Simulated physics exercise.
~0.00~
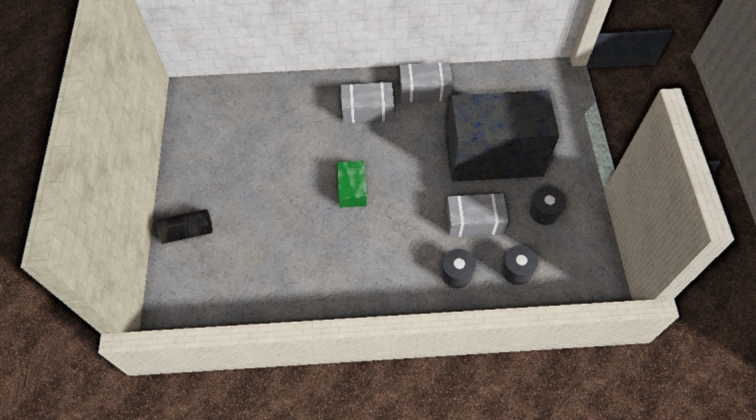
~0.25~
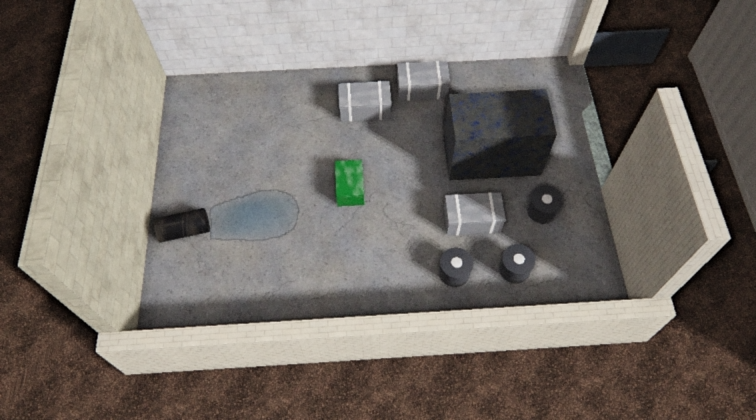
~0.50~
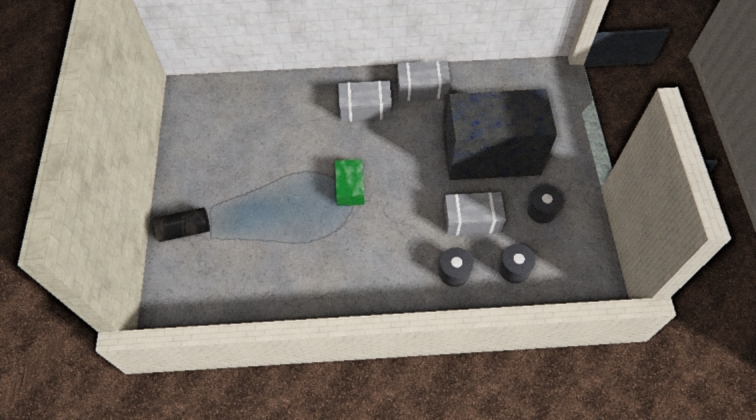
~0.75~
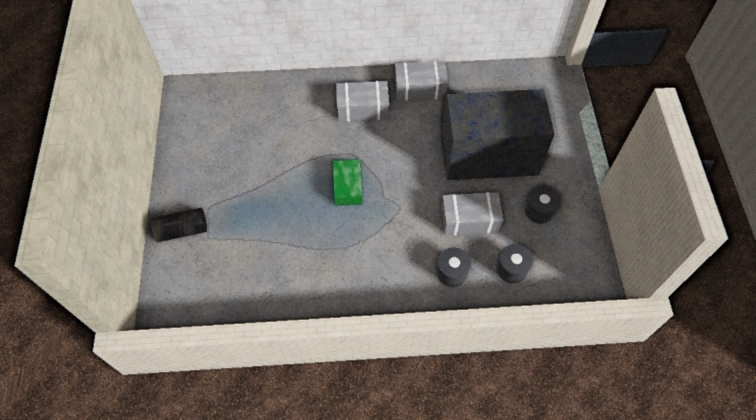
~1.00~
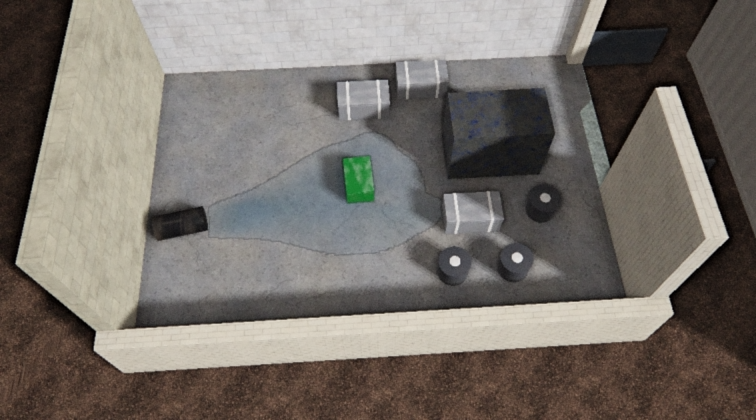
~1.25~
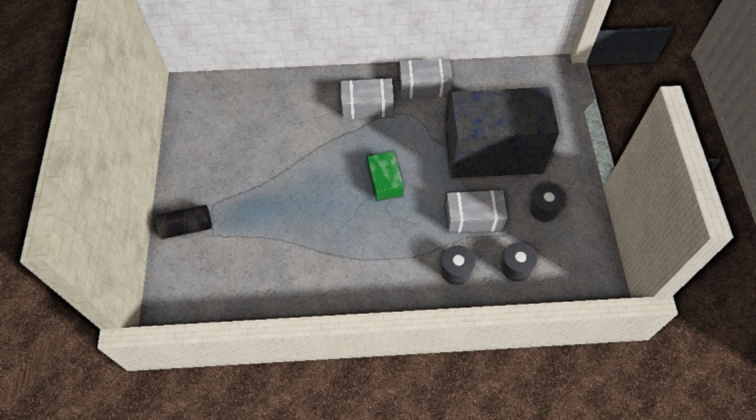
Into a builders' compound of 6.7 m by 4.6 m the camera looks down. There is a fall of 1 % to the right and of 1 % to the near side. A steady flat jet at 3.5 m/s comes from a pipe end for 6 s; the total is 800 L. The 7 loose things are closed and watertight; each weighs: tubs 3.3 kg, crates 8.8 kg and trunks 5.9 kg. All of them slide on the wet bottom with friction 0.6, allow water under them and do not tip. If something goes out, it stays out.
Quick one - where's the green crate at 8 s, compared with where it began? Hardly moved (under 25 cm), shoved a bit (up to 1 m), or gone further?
Gone further.
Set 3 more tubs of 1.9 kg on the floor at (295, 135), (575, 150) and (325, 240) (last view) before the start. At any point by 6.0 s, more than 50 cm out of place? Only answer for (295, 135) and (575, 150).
Respectively inside that and inside that.
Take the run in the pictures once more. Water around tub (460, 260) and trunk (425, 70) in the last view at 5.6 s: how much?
Depths: Near 2 cm, then near 4 cm.
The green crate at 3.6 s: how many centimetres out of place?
Roughly 140 cm by then.
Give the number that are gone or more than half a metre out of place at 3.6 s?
3.
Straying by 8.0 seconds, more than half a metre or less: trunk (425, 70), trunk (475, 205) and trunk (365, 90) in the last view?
Above the mark, above the mark, below the mark.
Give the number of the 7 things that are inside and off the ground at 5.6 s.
By my count, 4.
After 1.8 s the green crate is near (438, 164), 1.3 m from its start, afloat; 0 of 7 are out; 1 afloat.
After 3.6 s the green crate is near (440, 170), 1.3 m from its start, aground; 0 of 7 are out; 1 afloat.
After 5.6 s the green crate is near (543, 206), 2.8 m from its start, aground; 0 of 7 are out; 4 afloat.
After 8.0 s the green crate is near (597, 192), 3.5 m from its start, afloat; 0 of 7 are out; 6 afloat.
